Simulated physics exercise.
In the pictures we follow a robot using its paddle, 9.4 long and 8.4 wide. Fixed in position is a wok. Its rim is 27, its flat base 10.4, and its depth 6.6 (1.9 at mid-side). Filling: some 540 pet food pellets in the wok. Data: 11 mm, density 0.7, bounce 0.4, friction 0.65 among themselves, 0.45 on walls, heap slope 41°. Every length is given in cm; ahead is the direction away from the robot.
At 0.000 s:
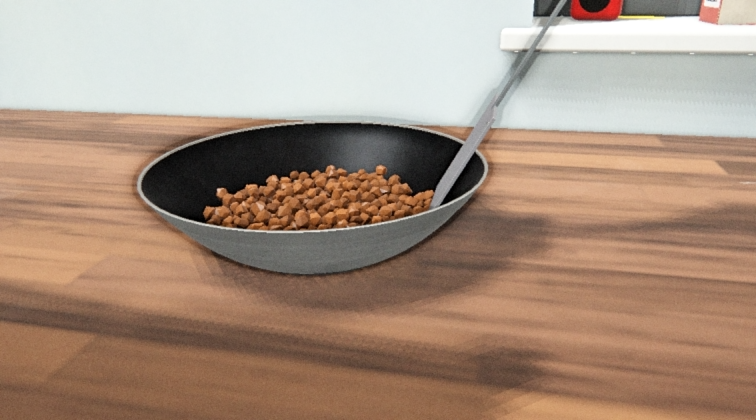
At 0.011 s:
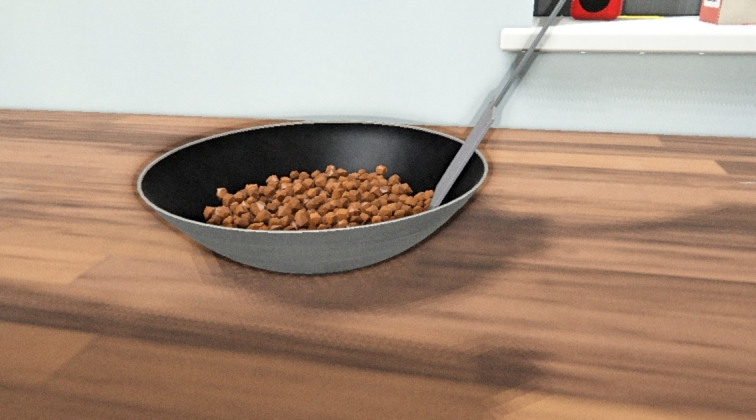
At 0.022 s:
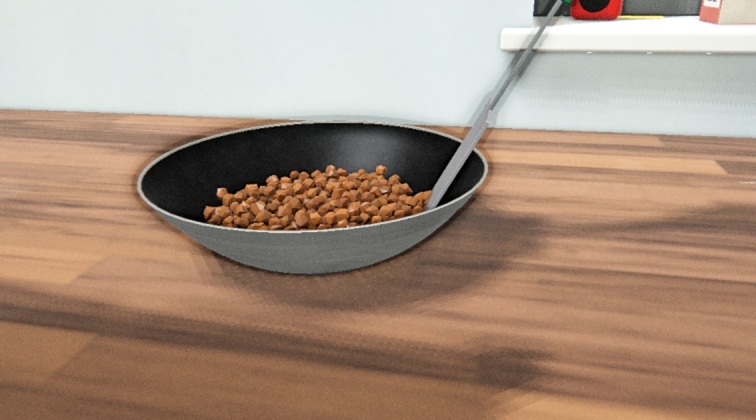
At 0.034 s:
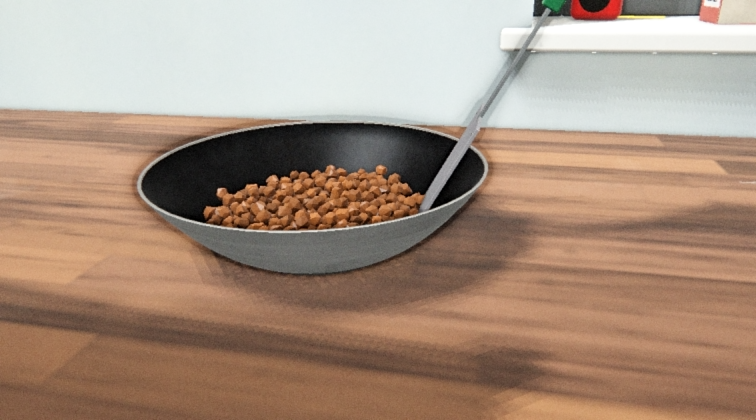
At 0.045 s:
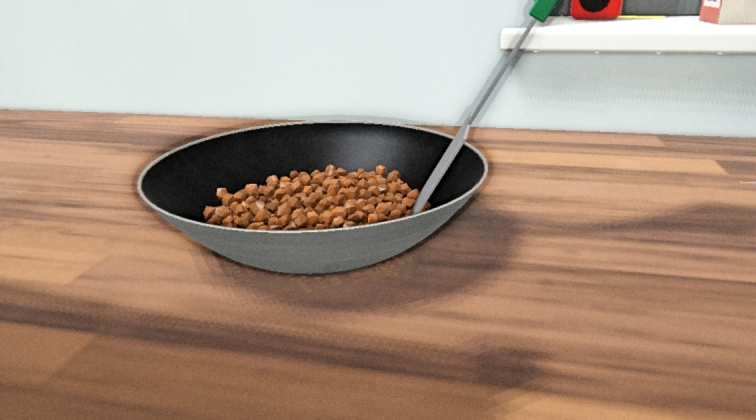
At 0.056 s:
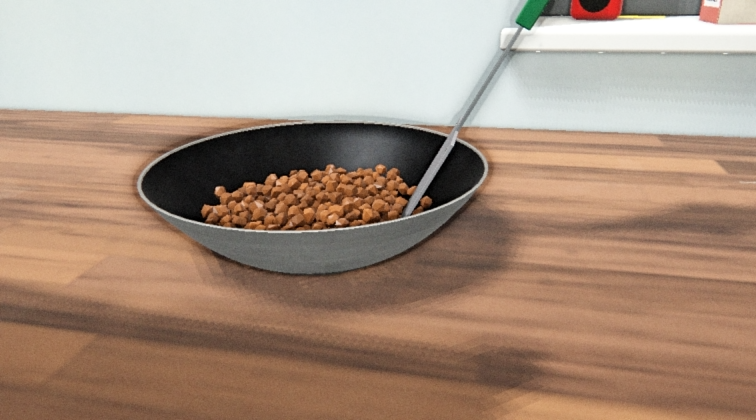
A dark wok with a grey outside sits on a brown wood-plank counter, seen from slightly above by a still camera, against a pale blue wall. Reddish-brown pet food pellets are heaped inside it, a thin grey paddle leans in from the upper right, and a white shelf holds red and black items. The paddle slides slightly left into the pellets, its green handle coming into view, and nudges a few.
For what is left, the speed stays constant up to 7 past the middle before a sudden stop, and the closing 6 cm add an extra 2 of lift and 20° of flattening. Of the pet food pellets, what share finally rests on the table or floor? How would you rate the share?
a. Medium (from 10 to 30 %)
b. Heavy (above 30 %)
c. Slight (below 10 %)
Answer: A.
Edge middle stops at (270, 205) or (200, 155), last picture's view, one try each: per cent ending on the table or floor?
Try 1: Approx. 5 %; try 2: Approx. 50 %.
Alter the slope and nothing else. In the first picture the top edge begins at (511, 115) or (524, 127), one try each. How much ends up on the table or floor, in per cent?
I'd say near 15 per cent for the first and near 20 per cent for the second.
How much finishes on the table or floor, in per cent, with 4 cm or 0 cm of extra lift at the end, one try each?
Close to 15 and 10 percent respectively.
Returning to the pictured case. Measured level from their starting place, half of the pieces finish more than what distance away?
Roughly 7 centimetres.
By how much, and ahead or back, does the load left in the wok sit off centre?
Roughly 5.0 cm ahead of the centre.
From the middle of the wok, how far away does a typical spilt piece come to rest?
Close to 20 cm from the centre.
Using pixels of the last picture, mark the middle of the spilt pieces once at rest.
Centre of the spill: Approx. (110, 223).
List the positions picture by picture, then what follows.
In the first frame, paddle top edge at (496, 104), sloping 61°; upper third of the load around (322, 206), from x 210 to 430, top at y 170; 540 in the wok.
In the second frame, paddle top edge at (496, 105), sloping 61°; upper third of the load around (322, 206), from x 210 to 430, top at y 170.
In the third frame, paddle top edge at (491, 108), sloping 61°; upper third of the load around (322, 206), from x 210 to 430, top at y 170.
In the fourth frame, paddle top edge at (481, 115), sloping 61°; upper third of the load around (322, 205), from x 210 to 425, top at y 170.
In the fifth frame, paddle top edge at (470, 123), sloping 61°; upper third of the load around (320, 203), from x 210 to 425, top at y 170.
In the sixth frame, paddle top edge at (458, 129), sloping 61°; upper third of the load around (317, 202), from x 210 to 425, top at y 170; 540 in the wok.
After 0.12 s, sloping 61°, highest piece 7 above the table; 540 in the wok.
After 0.18 s, sloping 54°, highest piece 12 above the table; 538 in the wok, 2 on the blade or in flight.
After 0.42 s, sloping 41°, highest piece 8 above the table; 442 in the wok, 81 on the table or floor, 17 on the blade or in flight.
After 1.47 s, sloping 41°, highest piece 7 above the table; 441 in the wok, 99 on the table or floor.
At rest, 441 in the wok, 99 on the table or floor. That is 18 % on the table or floor.
